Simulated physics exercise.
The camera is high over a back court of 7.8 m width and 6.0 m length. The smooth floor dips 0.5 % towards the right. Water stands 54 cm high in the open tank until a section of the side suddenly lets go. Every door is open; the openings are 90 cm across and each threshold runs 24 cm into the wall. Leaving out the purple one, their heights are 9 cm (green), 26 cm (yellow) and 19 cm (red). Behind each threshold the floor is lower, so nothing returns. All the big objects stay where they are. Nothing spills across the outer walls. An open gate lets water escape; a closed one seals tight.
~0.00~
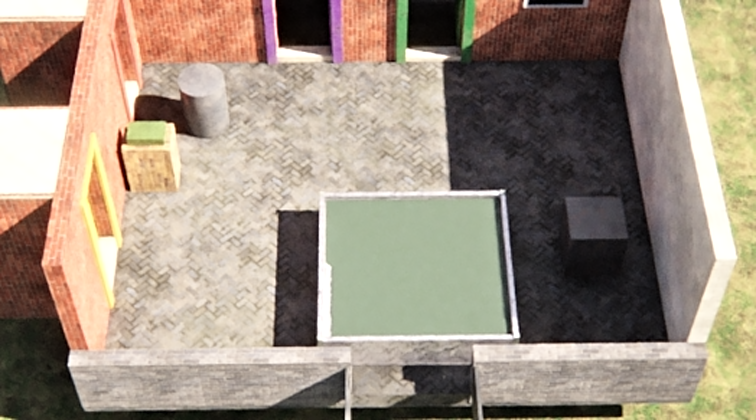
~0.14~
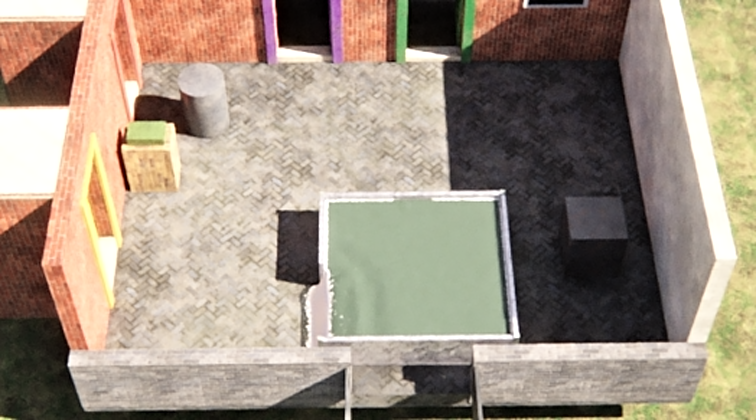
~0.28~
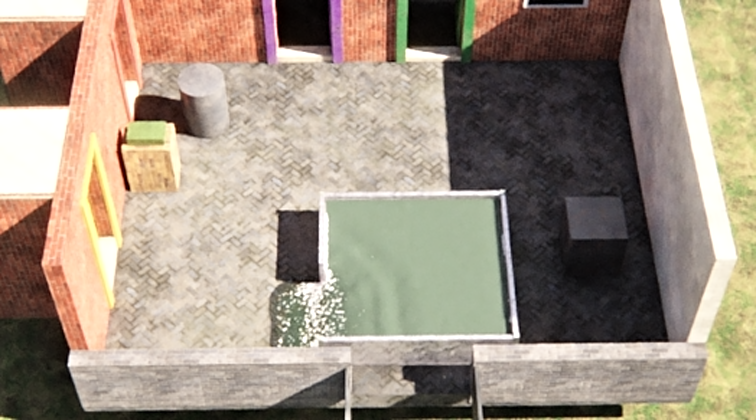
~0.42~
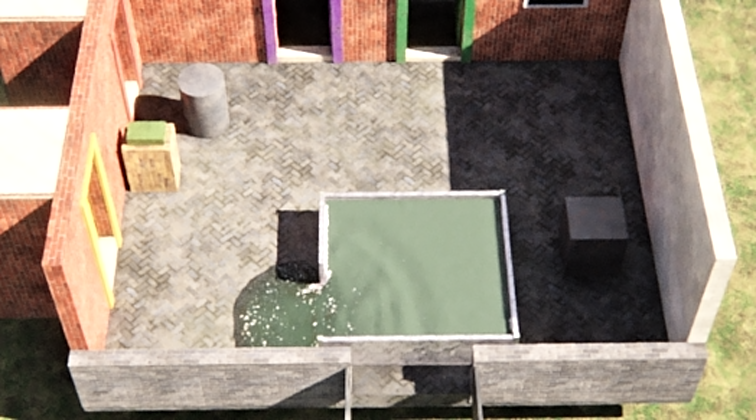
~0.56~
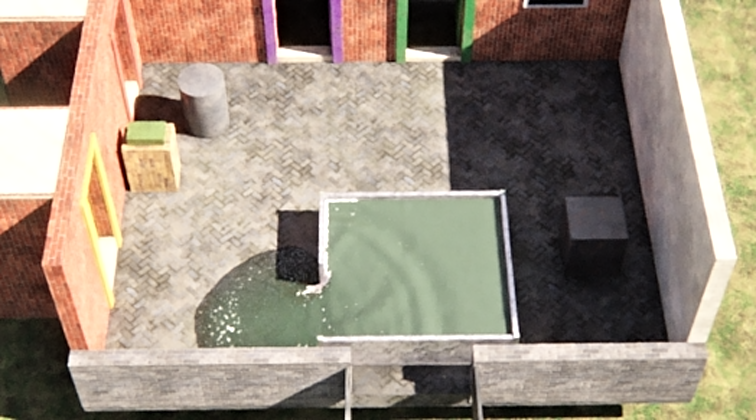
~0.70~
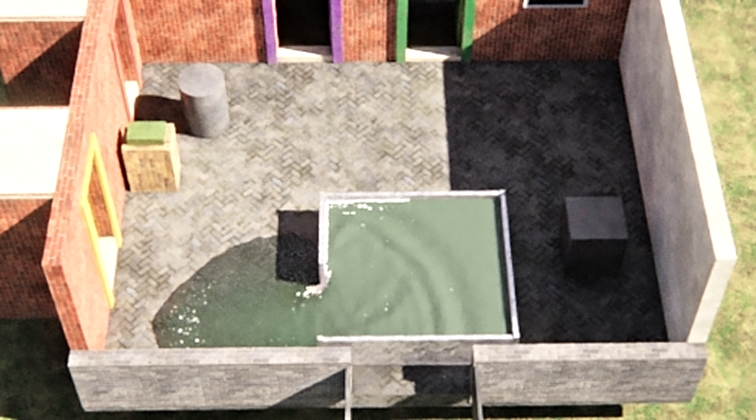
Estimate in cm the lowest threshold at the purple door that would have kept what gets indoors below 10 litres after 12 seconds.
At least 7.5 cm or so.
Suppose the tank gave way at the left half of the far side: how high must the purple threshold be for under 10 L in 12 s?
Some 21 cm.
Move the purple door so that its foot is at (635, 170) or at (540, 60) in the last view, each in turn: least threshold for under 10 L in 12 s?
Roughly 7.0 and 8.5 cm.
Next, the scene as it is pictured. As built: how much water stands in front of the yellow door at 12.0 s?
Roughly 10.0 cm deep.
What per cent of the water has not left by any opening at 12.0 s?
Roughly 98 in a hundred.
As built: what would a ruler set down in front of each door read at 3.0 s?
Depths in cm: Green 0, yellow 25, red 2, purple 0.
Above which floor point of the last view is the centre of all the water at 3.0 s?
At about (308, 294).
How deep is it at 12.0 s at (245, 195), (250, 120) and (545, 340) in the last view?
Roughly 6, 7 and 1 cm, in turn.
After 1.4 s water covers 20 % of the floor, deepest (41 cm) near (101, 381); it has not reached the purple door.
After 3.0 s water covers 25 % of the floor, deepest (39 cm) near (150, 194); it has not reached the purple door.
After 12.0 s water covers 95 % of the floor, deepest (14 cm) near (644, 219); 6 cm at the purple door, 0 litres in over its 13 cm threshold.
At the purple door as built, the water arrived by 4.6 s and peaked near 10 cm at 6.6 s.
With a threshold of 6 cm, 24 litres would have come in within the 12 s; with 9.5 cm, 1 litre. So under 10 litres takes about 7.5 cm.
